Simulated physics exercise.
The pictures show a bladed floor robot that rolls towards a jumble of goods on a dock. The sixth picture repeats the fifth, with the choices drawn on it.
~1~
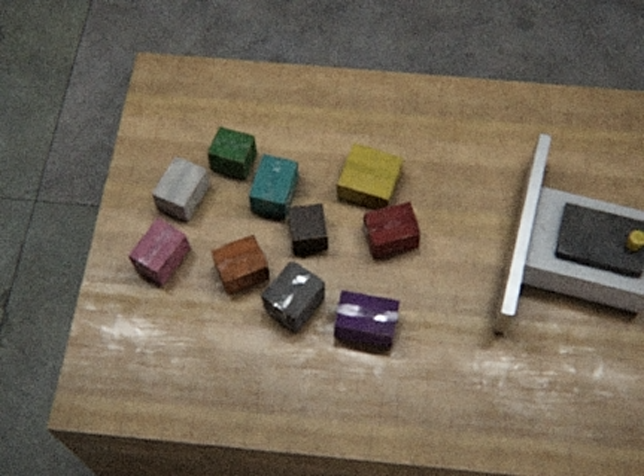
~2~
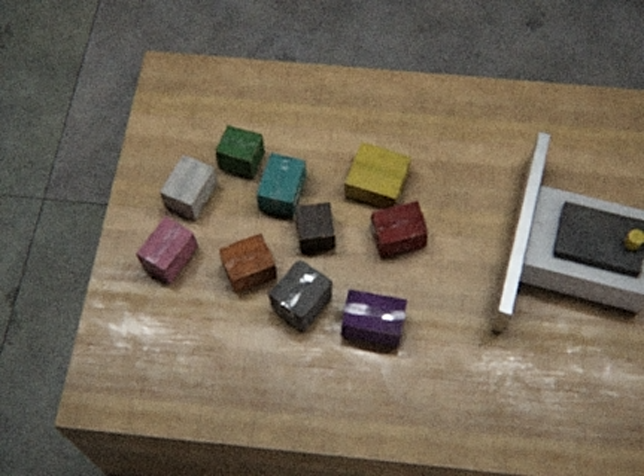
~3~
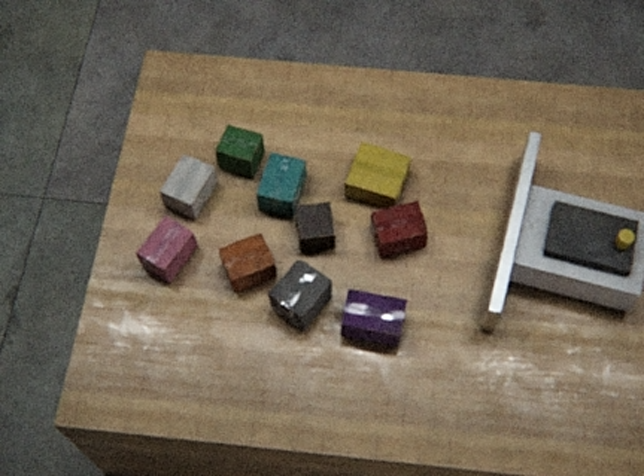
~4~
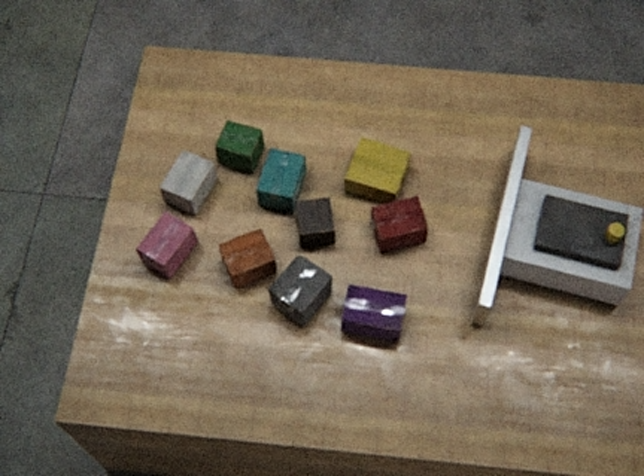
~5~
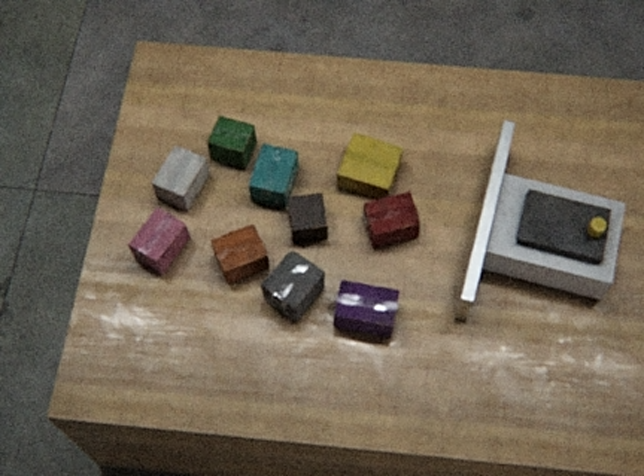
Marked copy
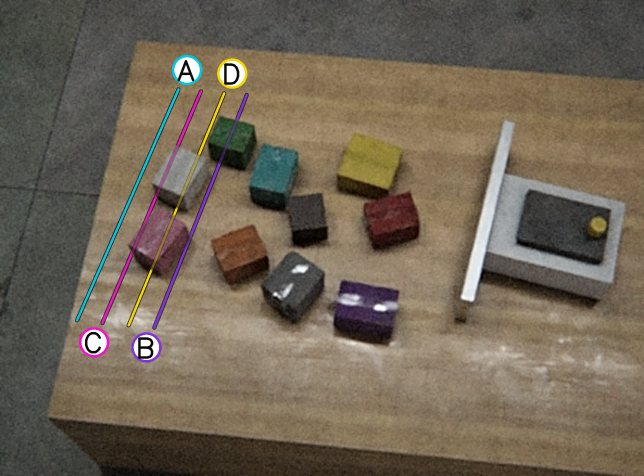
On a wooden dock, a bladed floor robot rolled slowly left a short way toward a jumble of ten colourful boxes, which stayed in place with a gap still between them and the blade.
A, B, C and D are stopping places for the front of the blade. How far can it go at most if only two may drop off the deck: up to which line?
As far as mark D.
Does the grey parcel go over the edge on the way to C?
No.
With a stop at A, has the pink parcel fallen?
By then, yes.
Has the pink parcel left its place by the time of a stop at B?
By then, yes.
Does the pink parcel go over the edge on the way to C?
Yes.
On the copy, A at (131, 198); B at (203, 204); C at (155, 200); D at (179, 202).
On D. First, robot (443, 214); purple box (323, 324); grey parcel (288, 284).
Then, robot (329, 204); pink parcel (147, 236); white parcel (161, 177).
Finally, robot (242, 196); pink parcel over the edge; white parcel over the edge; two fallen.
By contrast, A drops six; B is within the limit but short; C drops five.
